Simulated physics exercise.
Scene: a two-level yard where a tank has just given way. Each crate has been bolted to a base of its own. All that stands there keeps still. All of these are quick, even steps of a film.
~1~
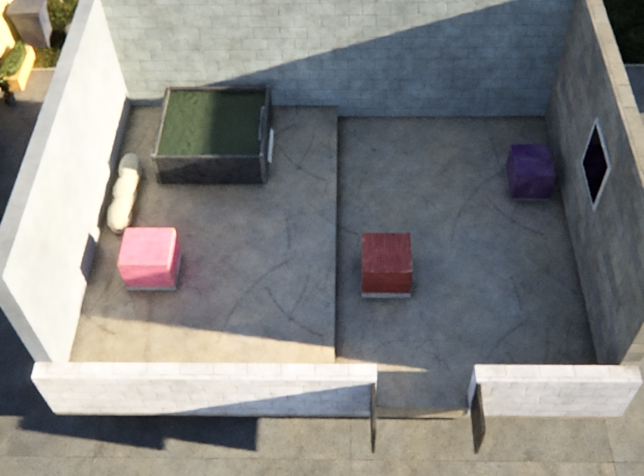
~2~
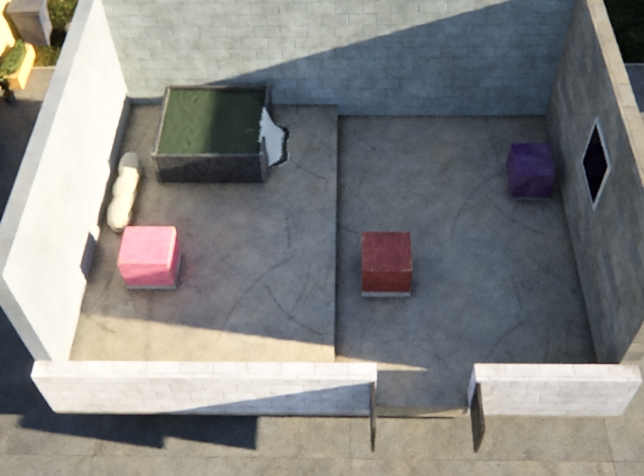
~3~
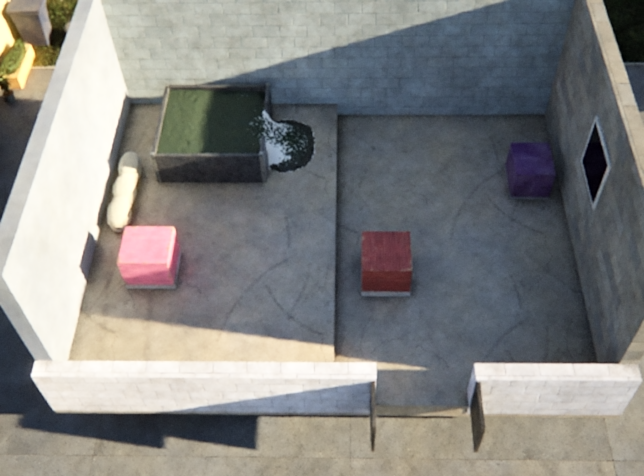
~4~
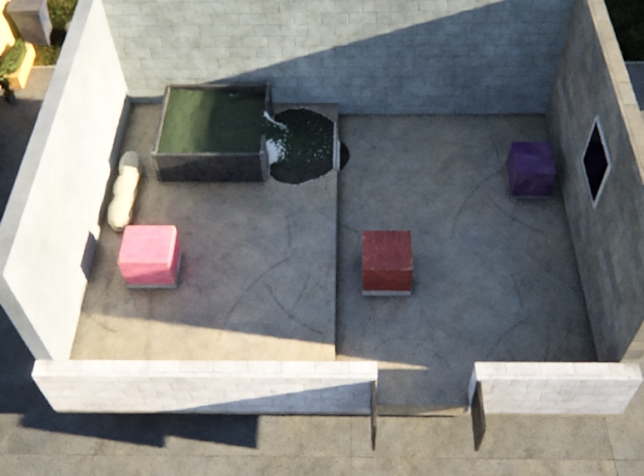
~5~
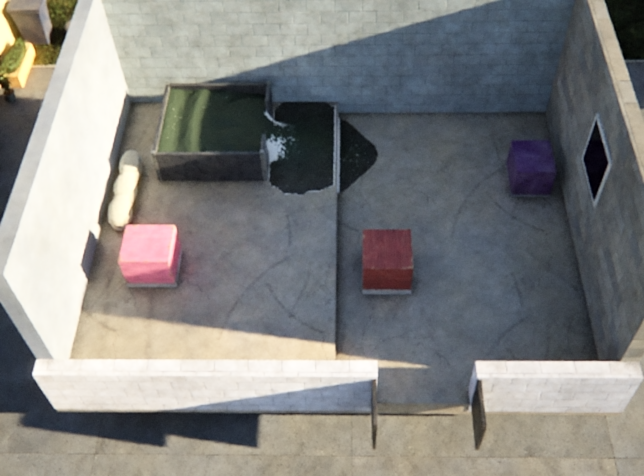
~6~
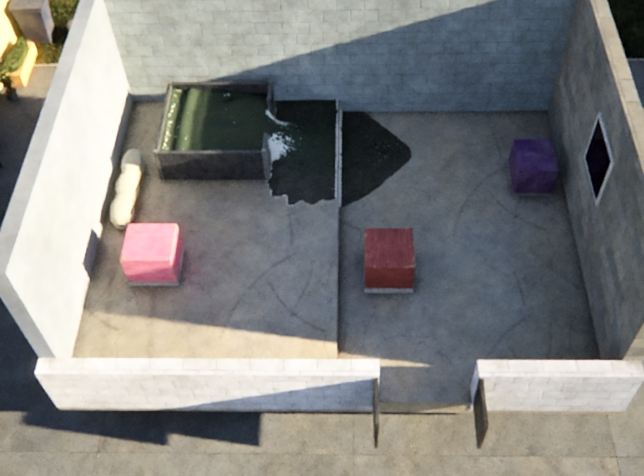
Dark green water burst from the right side of a tank in a walled yard, splashed onto the floor, then spread right over the step onto the other level, while the pink, red and purple blocks stayed still.
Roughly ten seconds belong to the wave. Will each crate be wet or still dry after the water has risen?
Afterwards the red crate is still dry, the purple crate is wet, the pink crate is still dry.
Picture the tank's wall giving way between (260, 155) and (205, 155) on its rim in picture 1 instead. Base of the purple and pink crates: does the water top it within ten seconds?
In that case the purple crate is flooded and the pink crate is flooded.
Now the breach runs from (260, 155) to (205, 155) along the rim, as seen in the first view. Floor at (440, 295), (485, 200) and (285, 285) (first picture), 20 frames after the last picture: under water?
Going through them in turn: Still unsoaked, then still unsoaked, then reached by the flood.
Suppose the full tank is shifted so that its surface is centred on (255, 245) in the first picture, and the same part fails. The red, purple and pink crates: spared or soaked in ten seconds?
Going one at a time, the red crate gets flooded, the purple crate gets flooded and the pink crate is left untouched.
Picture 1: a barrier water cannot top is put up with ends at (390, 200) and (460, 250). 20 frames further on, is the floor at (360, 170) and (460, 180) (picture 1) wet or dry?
In order, I'd call them inundated and inundated.
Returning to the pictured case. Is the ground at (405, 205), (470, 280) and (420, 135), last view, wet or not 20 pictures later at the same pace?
Going through them in order, I'd say drenched, drenched and drenched.
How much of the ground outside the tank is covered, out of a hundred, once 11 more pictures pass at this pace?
Close to 35 in a hundred, I think.
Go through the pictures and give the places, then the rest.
Still water in the water tank at (213, 124), in the first picture.
Water pours out at (265, 137) and has run to (284, 130), in the second picture.
The front is at (304, 128), out from the gap at (265, 138), in the third picture.
The front is at (342, 148), out from the gap at (266, 138), in the fourth picture.
Water pours out at (266, 136) and has run to (373, 154), in the fifth picture.
The front is at (406, 155), out from the gap at (268, 135), in the sixth picture.
A moment on, water covers 25 % of the floor; the red crate not reached, the purple crate water round its plinth, the pink crate not reached.
Next, water covers 35 % of the floor; the red crate water round its plinth, the purple crate water round its plinth, the pink crate not reached.
Then, water covers 45 % of the floor; the red crate water round its plinth, the purple crate water round its plinth, the pink crate not reached.
Later, water covers 50 % of the floor; the red crate water round its plinth, the purple crate water round its plinth, the pink crate not reached.
In the end, water covers 60 % of the floor; the red crate stayed above the water, the purple crate was topped, the pink crate stayed above the water.
